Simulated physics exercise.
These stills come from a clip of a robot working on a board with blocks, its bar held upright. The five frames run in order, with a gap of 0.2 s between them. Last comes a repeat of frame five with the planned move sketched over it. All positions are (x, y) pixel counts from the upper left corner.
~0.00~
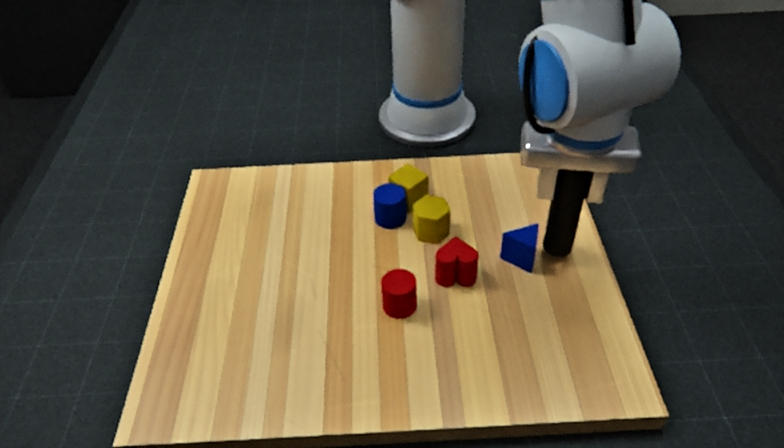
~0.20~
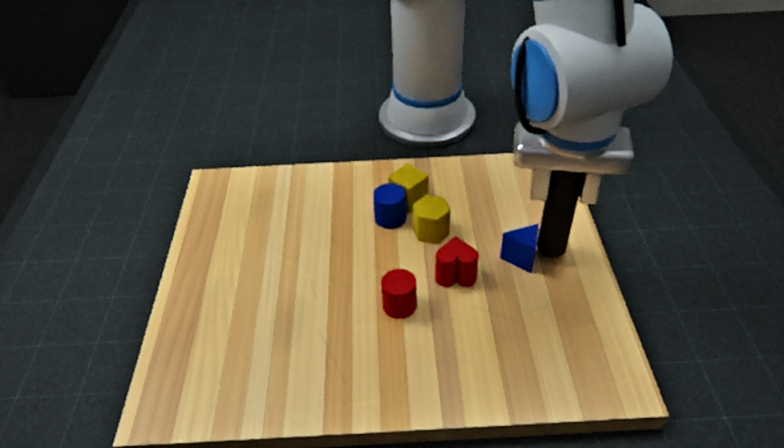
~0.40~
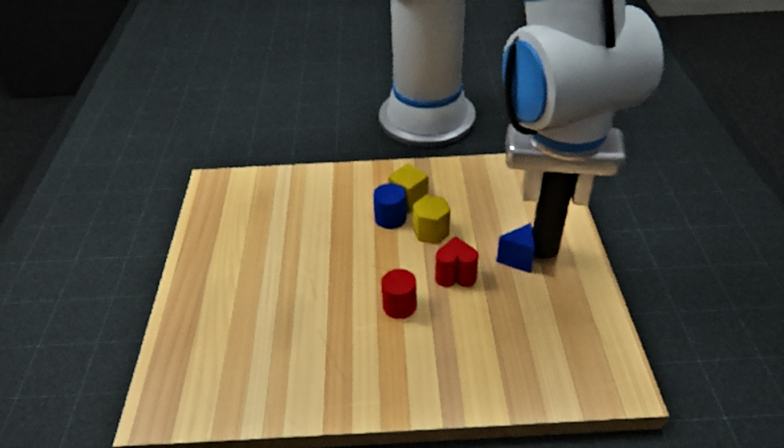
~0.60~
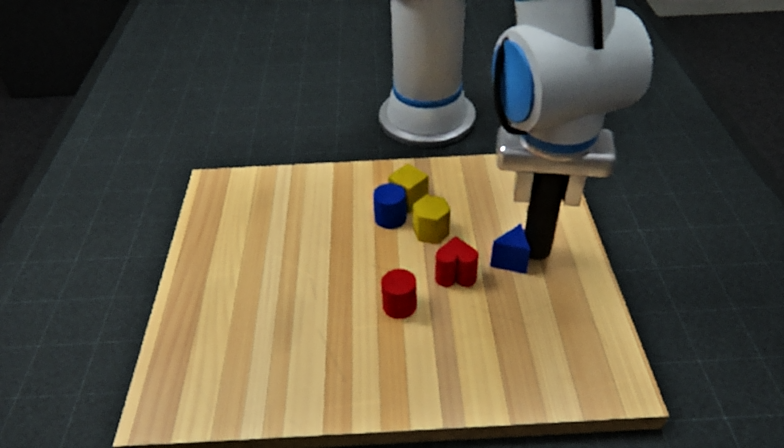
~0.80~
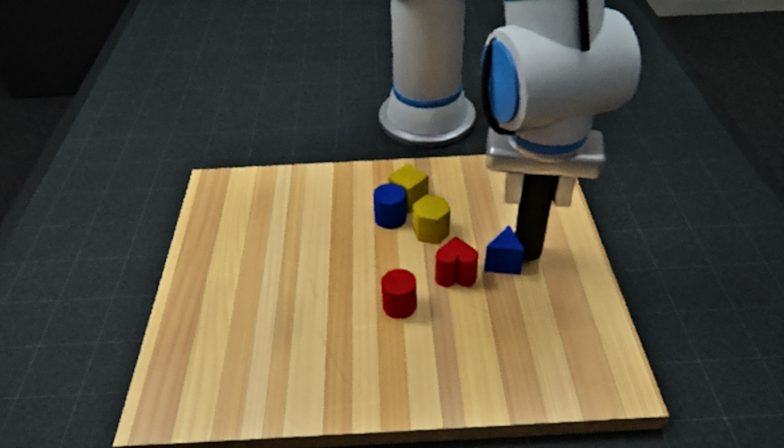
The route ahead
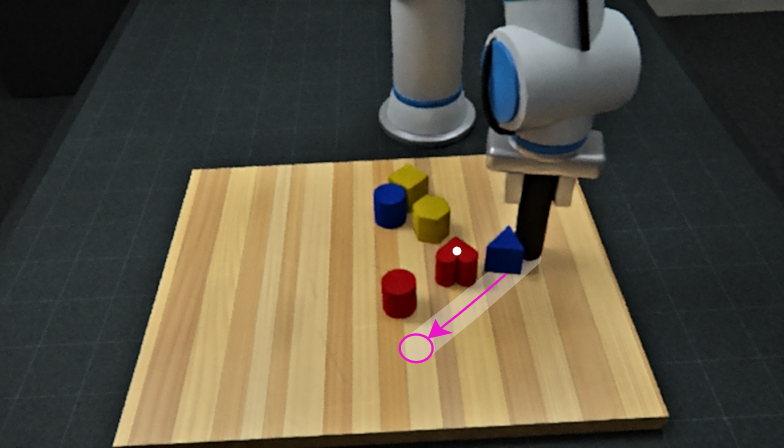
To begin with, a robot arm holds a dark bar upright near the right side of a wooden board, beside a blue triangular block. The bar moves slightly left and pushes the triangle a short way toward the red heart-shaped block, while the other red, yellow and blue blocks stay still.
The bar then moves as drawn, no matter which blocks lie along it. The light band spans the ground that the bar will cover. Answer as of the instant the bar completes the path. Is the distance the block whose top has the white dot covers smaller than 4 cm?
I believe so.
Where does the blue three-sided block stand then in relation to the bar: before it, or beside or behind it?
I'd say the blue three-sided block has slipped off and sits beside or behind the bar.
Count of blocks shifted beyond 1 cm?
Two get moved.
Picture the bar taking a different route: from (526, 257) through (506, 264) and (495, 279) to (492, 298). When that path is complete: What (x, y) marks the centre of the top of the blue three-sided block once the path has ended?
My prediction: (467, 279).
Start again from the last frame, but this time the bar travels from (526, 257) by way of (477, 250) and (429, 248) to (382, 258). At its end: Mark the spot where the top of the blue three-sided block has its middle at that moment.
The middle of its top is at (483, 245).
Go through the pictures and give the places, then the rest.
Bar's lower end at (557, 246); red circular block at (399, 281); red heart-shaped block at (457, 251); blue three-sided block at (526, 234), in the first picture.
Bar at (551, 247); blocks still, in the second picture.
Bar at (544, 249); blue three-sided block at (522, 235), in the third picture.
Bar at (536, 250); blue three-sided block at (515, 237), in the fourth picture.
Bar at (527, 251); red circular block at (399, 281); red heart-shaped block at (457, 251); blue three-sided block at (507, 240), in the fifth picture.
Drawn move, from (526, 257) directly to (416, 348); the dot is on the red heart-shaped block.
What follows on the original path. One third of the way, bar at (493, 280); red heart-shaped block at (443, 258), turned 55° clockwise; blue three-sided block at (471, 270).
Two thirds of the way, bar at (456, 310); red heart-shaped block at (440, 258), turned 70° clockwise; blue three-sided block at (428, 296), turned 20° clockwise.
At the end, bar at (416, 342); red circular block still; red heart-shaped block at (440, 258), turned 70° clockwise; blue three-sided block at (396, 305), turned 60° clockwise.
